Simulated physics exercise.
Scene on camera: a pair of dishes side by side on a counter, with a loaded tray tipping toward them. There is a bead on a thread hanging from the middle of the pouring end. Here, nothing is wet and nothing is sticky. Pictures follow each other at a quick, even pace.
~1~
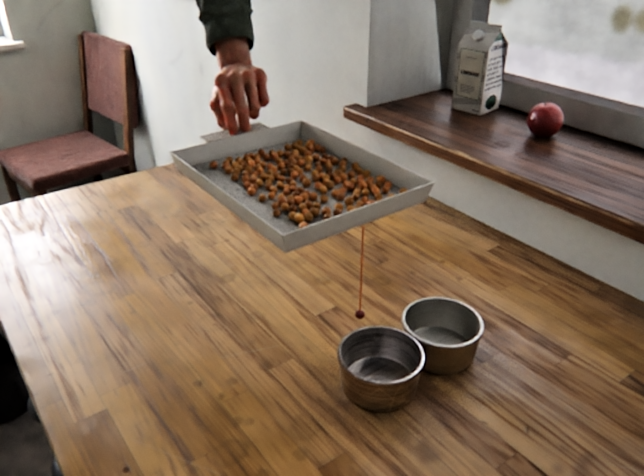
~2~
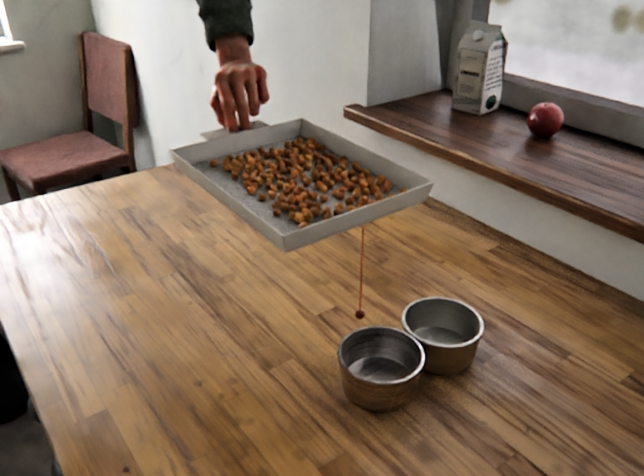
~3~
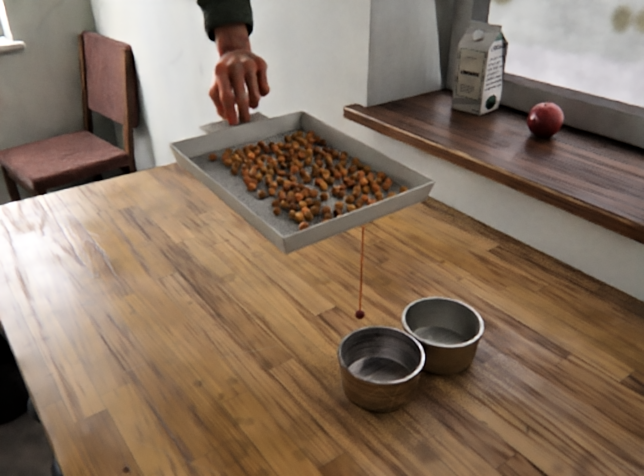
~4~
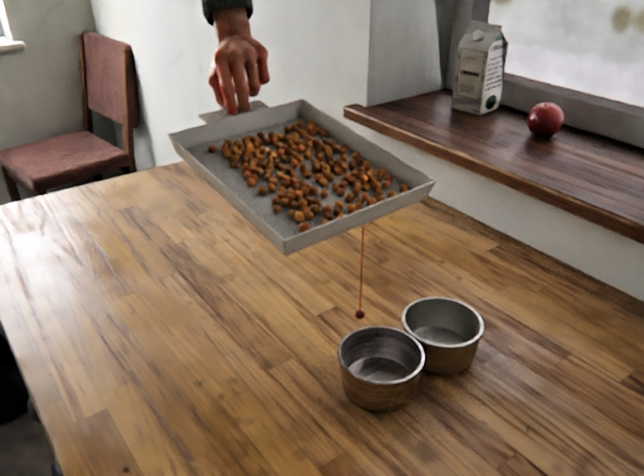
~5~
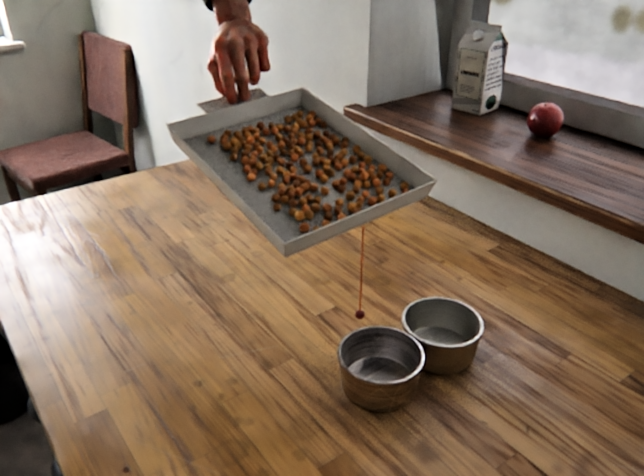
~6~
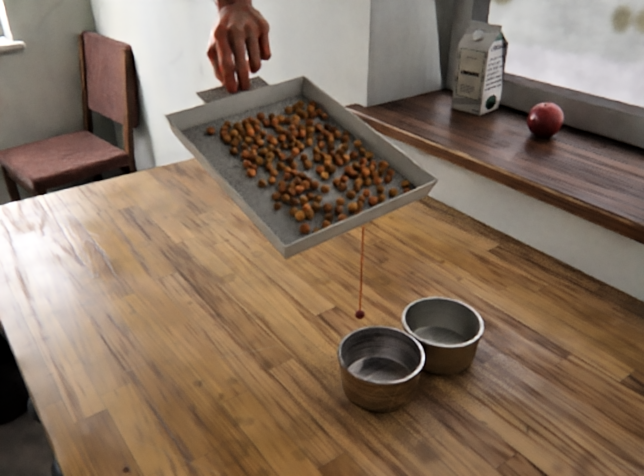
A hand held a gray tray of roasted chickpeas above two metal dishes on a wooden counter, then gradually raised its back end, tilting the tray slightly toward its near left corner while the dishes stayed still.
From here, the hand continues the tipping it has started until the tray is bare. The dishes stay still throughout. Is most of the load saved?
Compared with the spill, the catch will be smaller.
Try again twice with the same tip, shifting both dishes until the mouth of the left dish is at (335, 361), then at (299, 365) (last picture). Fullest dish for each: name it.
Trial one goes to the left of the two, trial two to the left of the two.
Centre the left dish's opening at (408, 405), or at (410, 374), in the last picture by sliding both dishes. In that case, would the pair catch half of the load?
The dishes end up with the lesser share in the first try and the lesser share in the second.
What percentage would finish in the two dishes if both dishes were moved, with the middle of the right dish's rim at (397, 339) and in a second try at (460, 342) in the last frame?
Trial 1 80%, trial 2 30%.
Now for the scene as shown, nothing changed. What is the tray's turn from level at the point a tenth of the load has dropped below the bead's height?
My estimate is some 105 degrees.
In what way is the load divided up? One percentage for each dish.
30 % left, 0 % right.
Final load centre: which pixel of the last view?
Once it all stops, the middle lies near (326, 414).
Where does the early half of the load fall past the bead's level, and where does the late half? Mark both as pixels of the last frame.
The early half goes through (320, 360), the late half through (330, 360).
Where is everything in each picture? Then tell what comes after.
In the first picture, corners of the pouring end near (285, 231) and (427, 182), level; middle of the load near (303, 178), roasted chickpeas; left dish near (408, 389); right dish near (470, 353); bead on its thread near (360, 314).
In the second picture, corners of the pouring end near (285, 231) and (427, 181), level; middle of the load near (303, 177).
In the third picture, corners of the pouring end near (285, 233) and (428, 181), tipped barely, lowest at the left corner; middle of the load near (303, 173).
In the fourth picture, corners of the pouring end near (286, 236) and (429, 180), tipped a little, lowest at the left corner; middle of the load near (303, 168).
In the fifth picture, corners of the pouring end near (286, 238) and (430, 179), tipped a little, lowest at the left corner; middle of the load near (303, 162).
In the sixth picture, corners of the pouring end near (287, 241) and (431, 179), tipped a little, lowest at the left corner; middle of the load near (304, 157); left dish near (408, 389); right dish near (470, 353).
Shortly afterwards, tray tipped steeply; all but a few on the tray; only a few in the air.
Next, tray tipped right over; all but a few on the tray; only a few in the left dish; a little outside both; only a few in the air.
Some moments later, tray tipped past a quarter turn; near a quarter in the left dish; the bulk outside both.
In the end, tray tipped past a quarter turn; near a quarter in the left dish; none at all in the right dish; the bulk outside both.
